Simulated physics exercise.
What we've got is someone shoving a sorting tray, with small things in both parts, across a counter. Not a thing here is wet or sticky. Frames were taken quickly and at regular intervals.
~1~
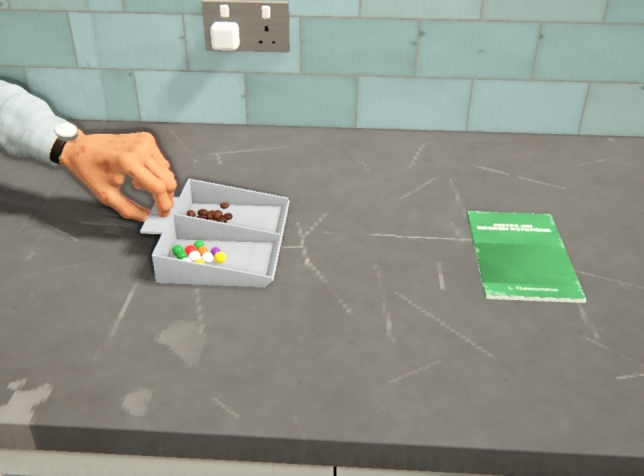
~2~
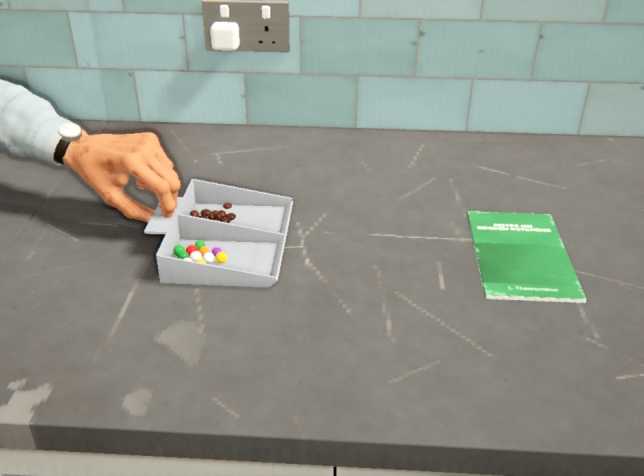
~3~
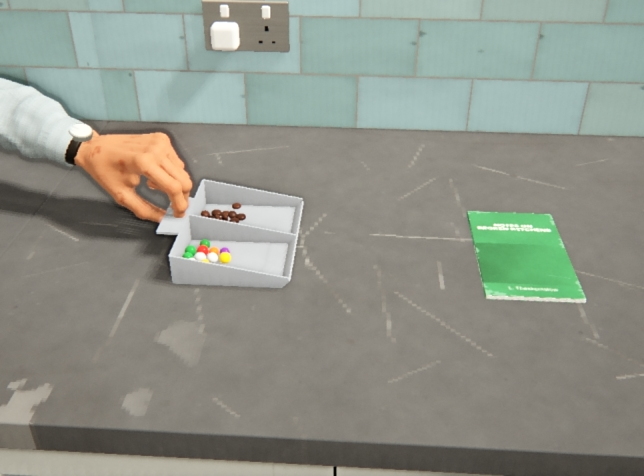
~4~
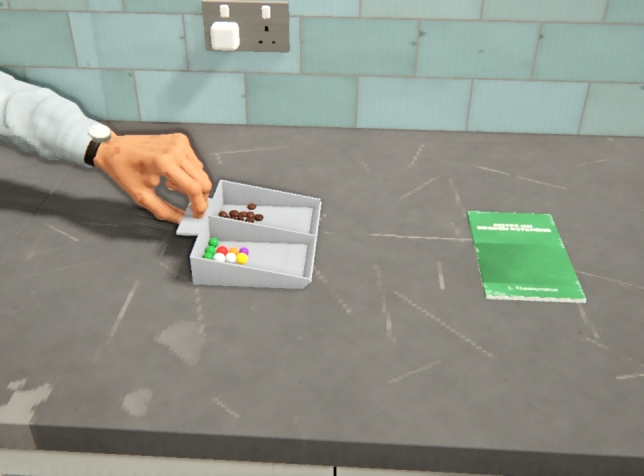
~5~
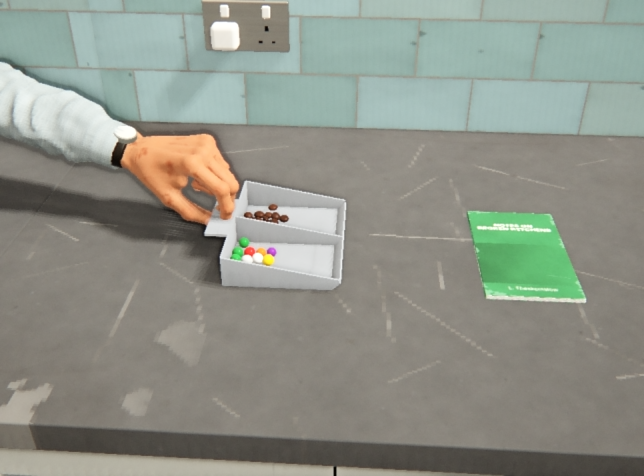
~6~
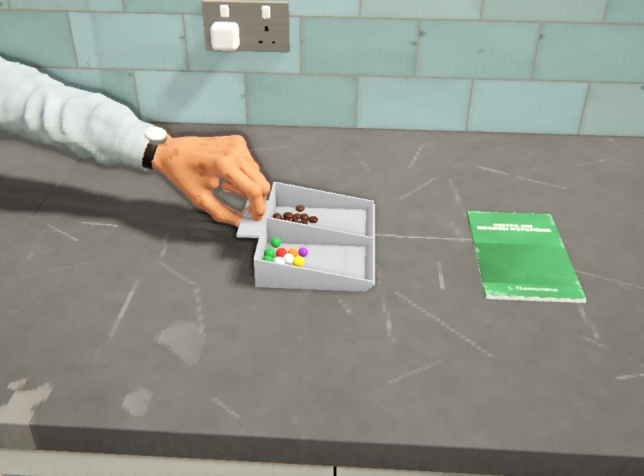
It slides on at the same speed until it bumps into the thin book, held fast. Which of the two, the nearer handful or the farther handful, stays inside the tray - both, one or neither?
As it turns out, the nearer handful loses some, the farther handful stays inside.
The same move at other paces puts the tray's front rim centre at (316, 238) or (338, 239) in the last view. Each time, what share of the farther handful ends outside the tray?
First some 0, then 0 per cent.
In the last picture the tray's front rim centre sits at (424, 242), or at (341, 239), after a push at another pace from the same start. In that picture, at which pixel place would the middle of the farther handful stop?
Lab note: Resting centre (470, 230) for the first pace, (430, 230) for the second.
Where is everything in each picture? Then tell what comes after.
In the first frame, front rim at (281, 237), at rest; thin book at (528, 273); nearer handful at (195, 257), a few glass marbles; farther handful at (215, 217), a few flat chocolate drops.
In the second frame, front rim at (285, 237), hardly any of the way covered; farther handful at (218, 218).
In the third frame, front rim at (297, 237), a small part of the way covered; nearer handful at (200, 258).
In the fourth frame, front rim at (316, 238), about a quarter of the way covered; farther handful at (241, 219).
In the fifth frame, front rim at (343, 239), about a third of the way covered; nearer handful at (247, 261).
In the sixth frame, front rim at (374, 240), about half of the way covered; thin book at (528, 273); nearer handful at (279, 263); farther handful at (295, 221).
Then, 0.09 s past the last view, tray still sliding, front rim near (422, 242); nearer handful all inside; farther handful all inside.
Then, 0.29 s past the last view, tray stopped at the thin book; nearer handful all inside, moved towards the front rim; farther handful all inside, moved towards the front rim.
Then, 0.50 s past the last view, tray stopped at the thin book; nearer handful about two thirds out of the tray; farther handful all inside, moved towards the front rim.
Finally, tray stopped at the thin book; nearer handful about two thirds out of the tray; farther handful all inside, moved towards the front rim.
